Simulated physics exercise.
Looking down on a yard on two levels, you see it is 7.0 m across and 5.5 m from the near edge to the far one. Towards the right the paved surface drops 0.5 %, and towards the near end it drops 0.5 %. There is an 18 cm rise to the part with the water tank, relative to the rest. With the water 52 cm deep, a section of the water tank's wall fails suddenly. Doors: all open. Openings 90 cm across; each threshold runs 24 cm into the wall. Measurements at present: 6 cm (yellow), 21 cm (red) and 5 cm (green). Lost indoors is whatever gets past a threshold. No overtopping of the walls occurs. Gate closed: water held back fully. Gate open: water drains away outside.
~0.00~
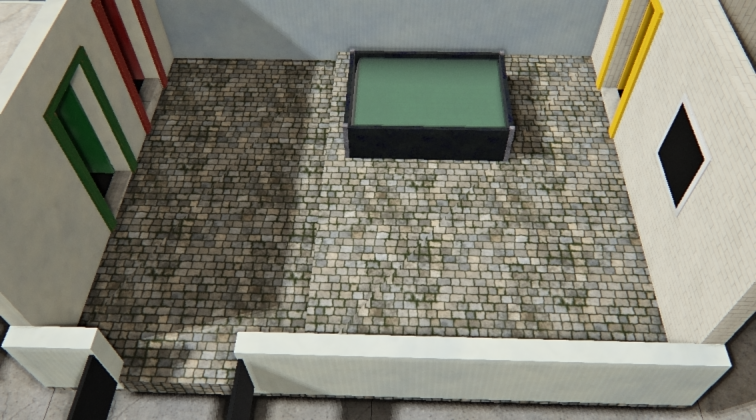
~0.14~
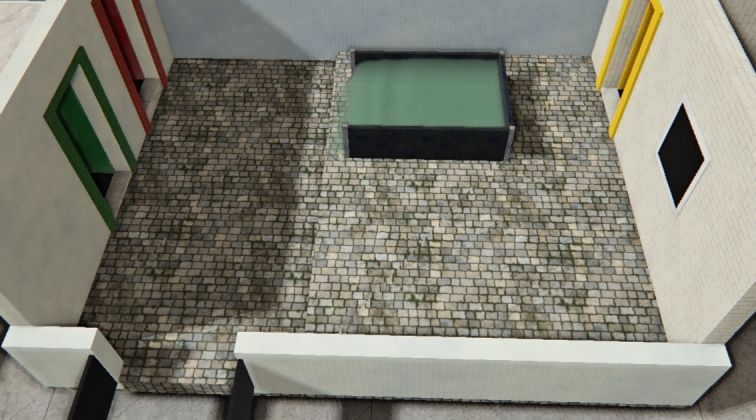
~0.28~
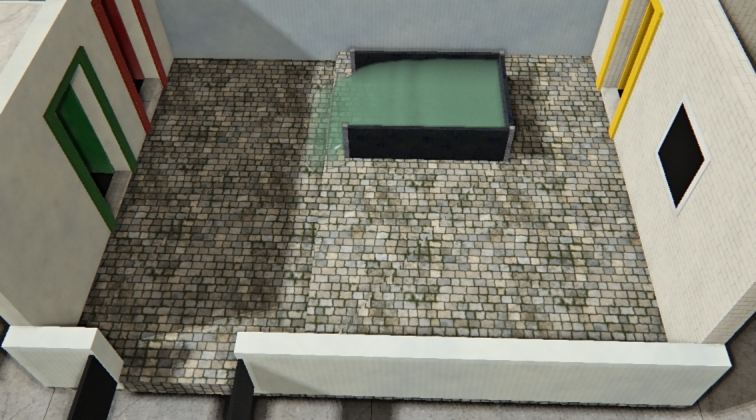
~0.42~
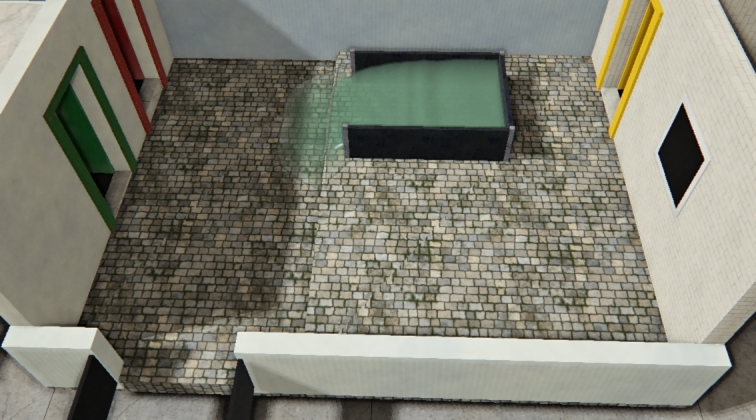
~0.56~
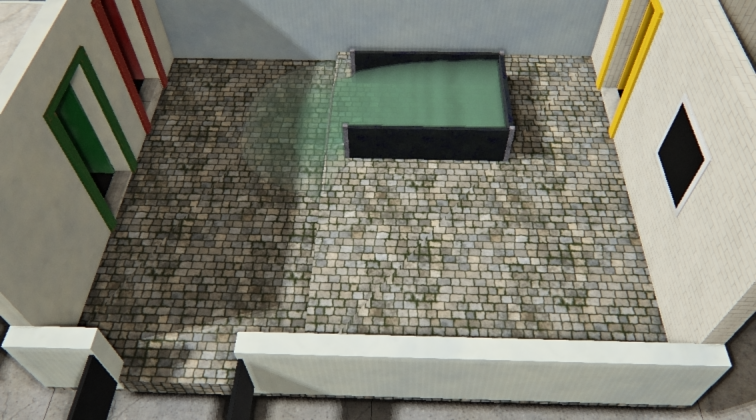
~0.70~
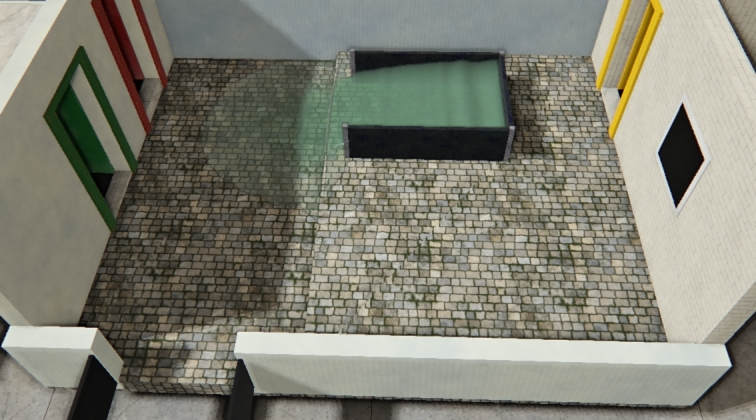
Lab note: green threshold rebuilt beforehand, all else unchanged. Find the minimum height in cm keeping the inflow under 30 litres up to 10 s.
Minimum height: About 13 cm.
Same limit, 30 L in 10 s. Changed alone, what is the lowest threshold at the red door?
Red: 21 cm.
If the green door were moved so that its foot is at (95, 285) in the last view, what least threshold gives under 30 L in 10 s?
It needs about 6.5 cm.
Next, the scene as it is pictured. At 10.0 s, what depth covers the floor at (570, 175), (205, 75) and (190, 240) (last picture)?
The depths come to about 0, 5 and 7 cm.
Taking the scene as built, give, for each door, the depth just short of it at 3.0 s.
Depths, in cm - yellow: 0, red: 26, green: 16.
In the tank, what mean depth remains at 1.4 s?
Mean depth: Approx. 30 cm.
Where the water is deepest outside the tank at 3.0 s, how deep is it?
Around 26 centimetres.
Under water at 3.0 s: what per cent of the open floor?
Around 35 per cent of the free floor.
After 1.4 s water covers 30 % of the floor, deepest (24 cm) near (152, 121); 4 cm at the green door, 0 litres in over its 5 cm threshold.
After 3.0 s water covers 35 % of the floor, deepest (26 cm) near (152, 121); 16 cm at the green door, 69 litres in over its 5 cm threshold.
After 10.0 s water covers 45 % of the floor, deepest (10 cm) near (67, 359); 6 cm at the green door, 129 litres in over its 5 cm threshold.
At the green door as built, the water arrived by 1.4 s and peaked near 18 cm at 2.6 s.
With a threshold of 11 cm, 47 litres would have come in within the 10 s; with 15 cm, 17 litres. So under 30 litres takes about 13 cm.
